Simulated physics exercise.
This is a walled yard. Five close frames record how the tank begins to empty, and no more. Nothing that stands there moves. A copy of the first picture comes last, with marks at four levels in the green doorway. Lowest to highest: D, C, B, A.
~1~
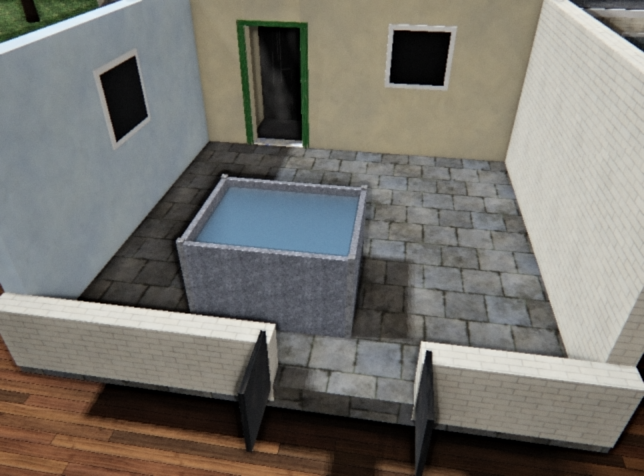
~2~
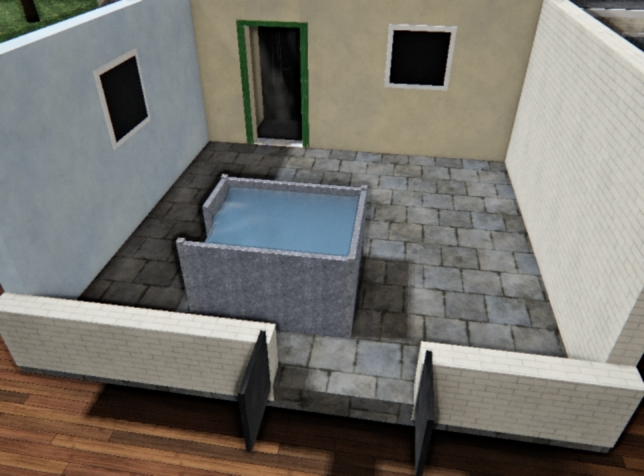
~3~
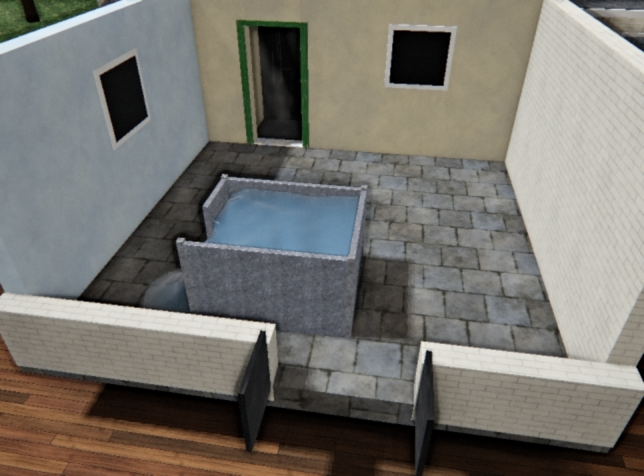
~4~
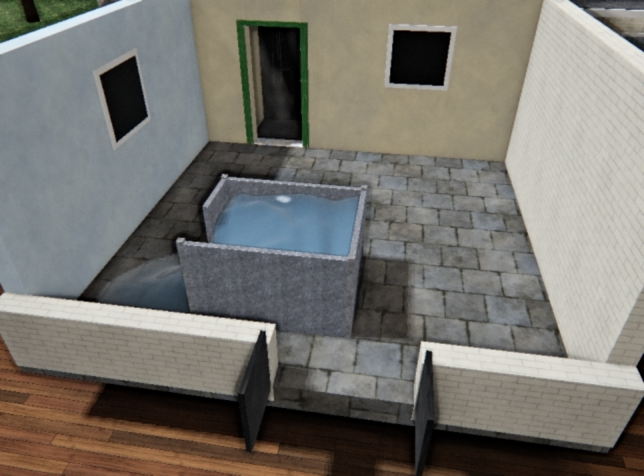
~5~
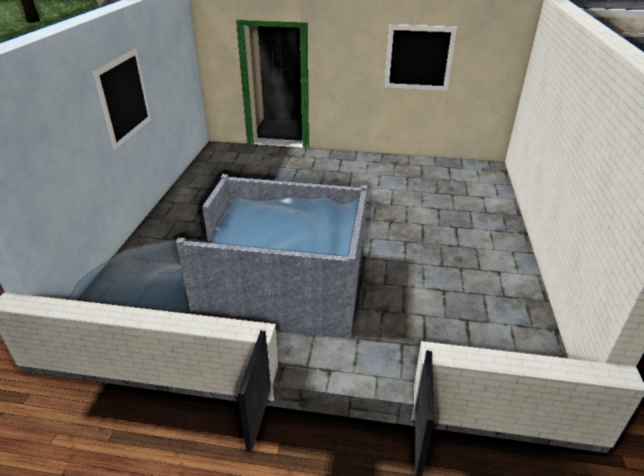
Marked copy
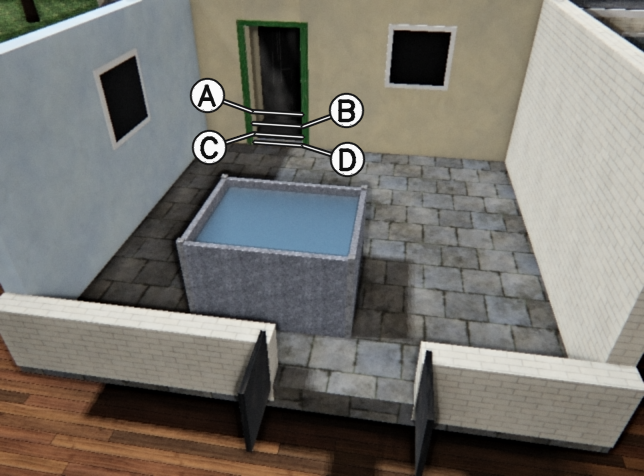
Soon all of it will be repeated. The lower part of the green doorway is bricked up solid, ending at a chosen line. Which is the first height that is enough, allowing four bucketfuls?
Choose C.
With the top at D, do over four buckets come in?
Yes, that goes wrong.
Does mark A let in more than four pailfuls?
No, that is safe.
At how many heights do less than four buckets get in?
Three of the four.
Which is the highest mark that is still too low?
Mark D.
On the marked copy, A at (276, 113); B at (277, 125); C at (278, 135); D at (278, 143); from the bottom up D, C, B, A.
Choosing A, nothing gets over.
Choosing B, nothing gets over.
Choosing C, a splash gets over, under a bucket.
Choosing D, some 25 bucketfuls get in.
